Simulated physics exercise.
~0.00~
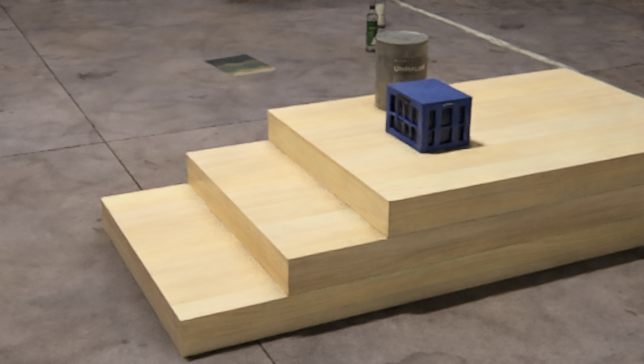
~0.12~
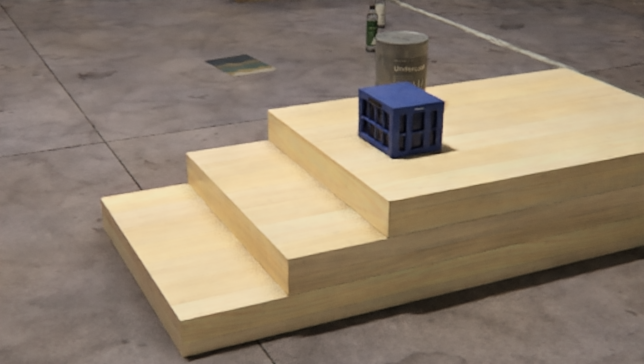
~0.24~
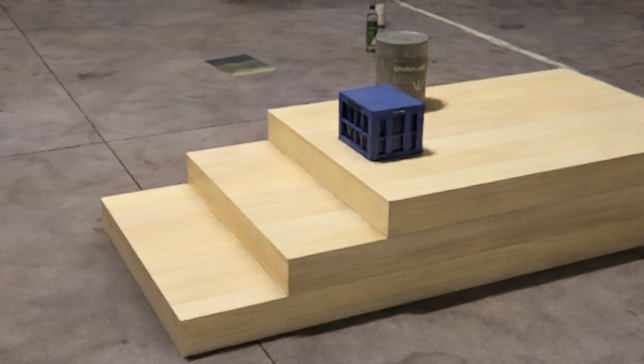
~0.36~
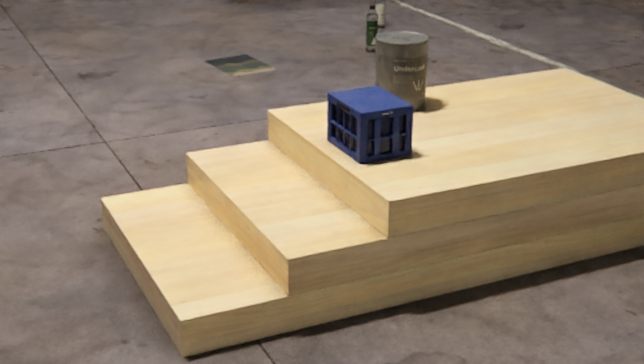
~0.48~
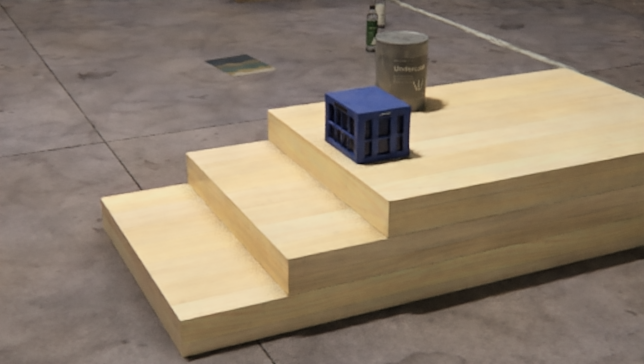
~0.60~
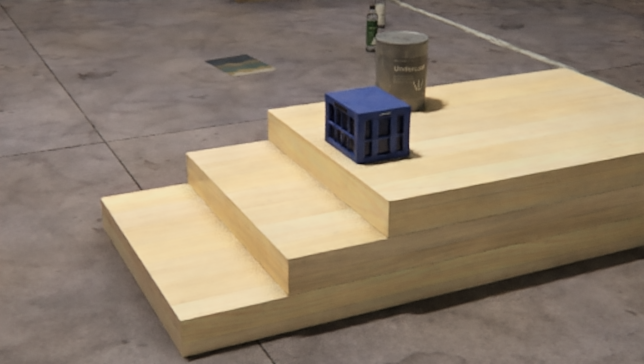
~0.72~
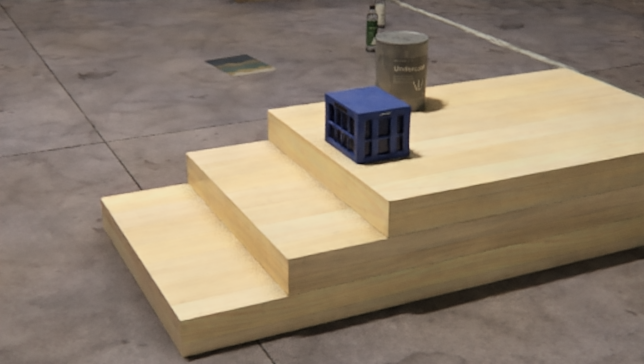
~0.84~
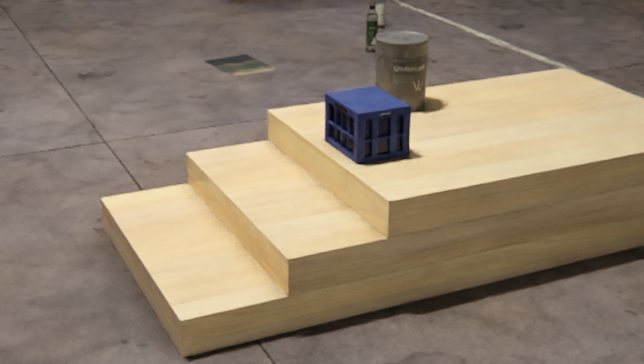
Wooden steps on a concrete floor, with a blue crate sliding left past a grey pail and stopping near the top edge.
